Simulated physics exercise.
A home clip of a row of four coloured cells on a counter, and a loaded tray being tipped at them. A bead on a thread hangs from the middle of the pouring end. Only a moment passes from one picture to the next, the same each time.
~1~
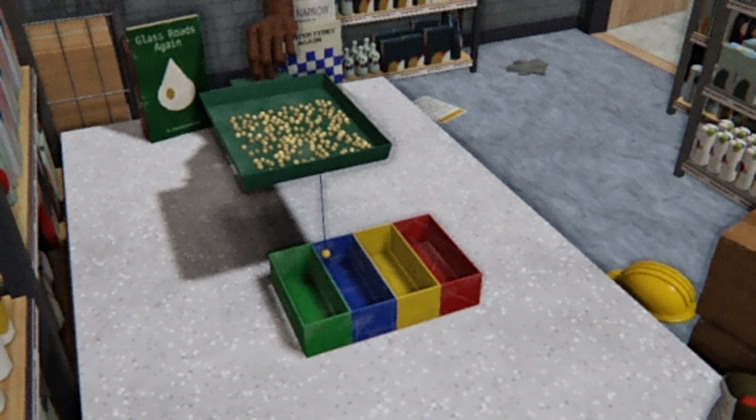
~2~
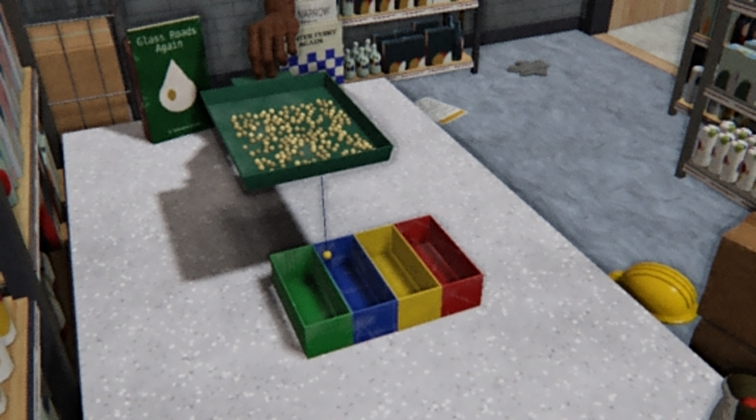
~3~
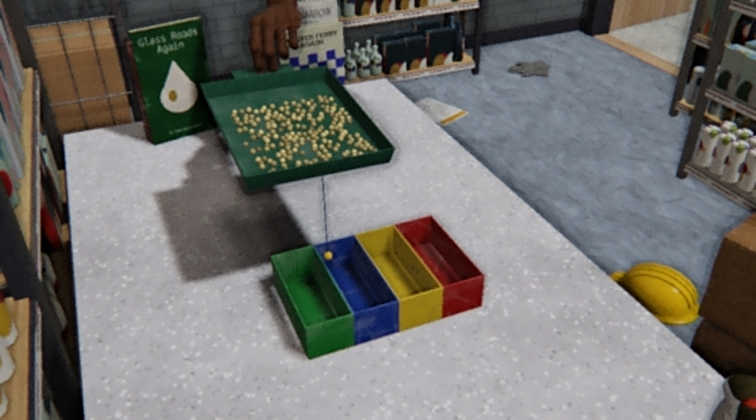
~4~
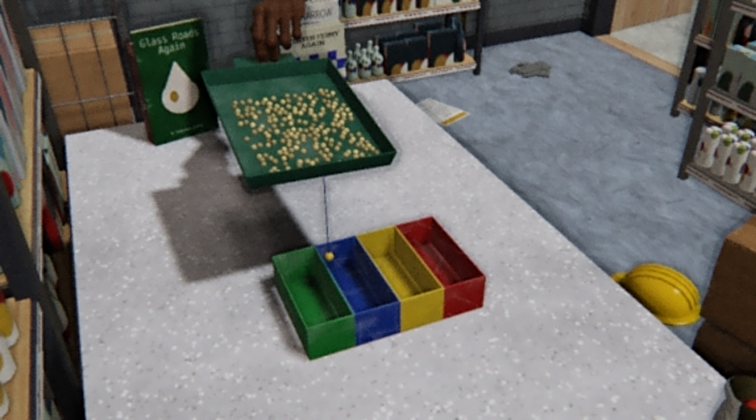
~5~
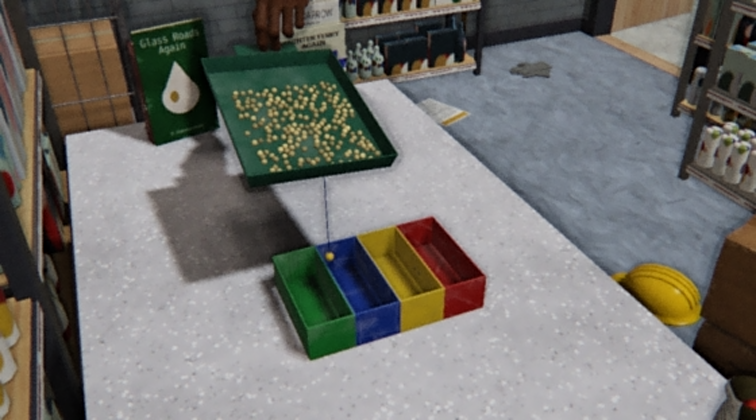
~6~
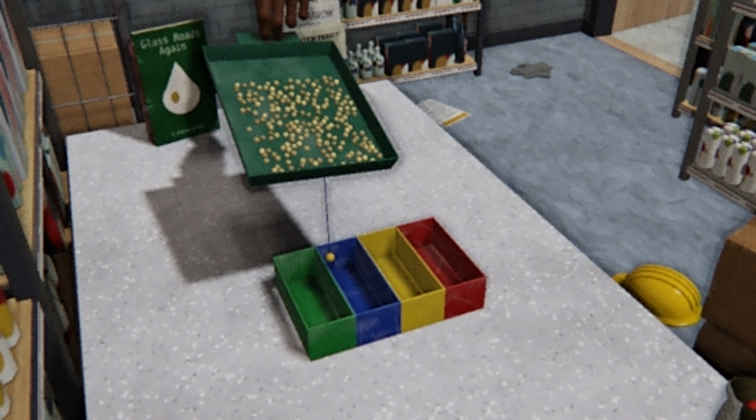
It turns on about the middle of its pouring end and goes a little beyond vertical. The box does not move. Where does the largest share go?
Most goes to the yellow cell.
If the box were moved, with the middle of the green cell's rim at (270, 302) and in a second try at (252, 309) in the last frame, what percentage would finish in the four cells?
About 100 and 80 per cent.
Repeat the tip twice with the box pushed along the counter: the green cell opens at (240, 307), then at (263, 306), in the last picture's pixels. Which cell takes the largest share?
One: That red cell. Two: That red cell.
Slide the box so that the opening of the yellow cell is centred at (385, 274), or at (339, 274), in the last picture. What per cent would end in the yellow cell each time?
Near 60 % and 20 %.
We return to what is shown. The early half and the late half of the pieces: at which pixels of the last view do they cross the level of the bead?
At about (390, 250), then at (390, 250).
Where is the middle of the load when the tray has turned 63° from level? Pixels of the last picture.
Close to (356, 157).
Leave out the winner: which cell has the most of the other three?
The runner-up: Blue.
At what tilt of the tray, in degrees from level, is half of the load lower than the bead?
Around 115° of tilt.
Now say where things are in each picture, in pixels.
Corners of the pouring end at (244, 173) and (387, 143), level; middle of the load at (302, 137), soya beans; bead on its thread at (326, 254); green cell at (328, 332); blue cell at (374, 318); yellow cell at (418, 305); red cell at (460, 292), in the first picture.
Corners of the pouring end at (246, 174) and (389, 145), level; middle of the load at (303, 137), in the second picture.
Corners of the pouring end at (247, 174) and (390, 147), tipped barely, lowest at the right corner; middle of the load at (304, 135), in the third picture.
Corners of the pouring end at (249, 174) and (392, 150), tipped a little, lowest at the right corner; middle of the load at (306, 131), in the fourth picture.
Corners of the pouring end at (251, 173) and (393, 153), tipped a little, lowest at the right corner; middle of the load at (307, 127), in the fifth picture.
Corners of the pouring end at (252, 173) and (394, 156), tipped clearly, lowest at the right corner; middle of the load at (309, 125); green cell at (332, 335); blue cell at (379, 321); yellow cell at (423, 308); red cell at (465, 295), in the sixth picture.
Soon, tray tipped steeply; nearly all on the tray; a stray few falling or outside the box.
A while on, tray tipped past a quarter turn; most on the tray; a small part in the yellow cell; a stray few in the blue cell; a stray few falling or outside the box.
Towards the end, tray tipped past a quarter turn; about two thirds in the yellow cell; about a third in the blue cell; a stray few in the red cell; a stray few in the green cell; a stray few falling or outside the box.
Finally, tray tipped past a quarter turn; about two thirds in the yellow cell; about a third in the blue cell; a stray few in the red cell; a stray few in the green cell; a stray few outside the box.
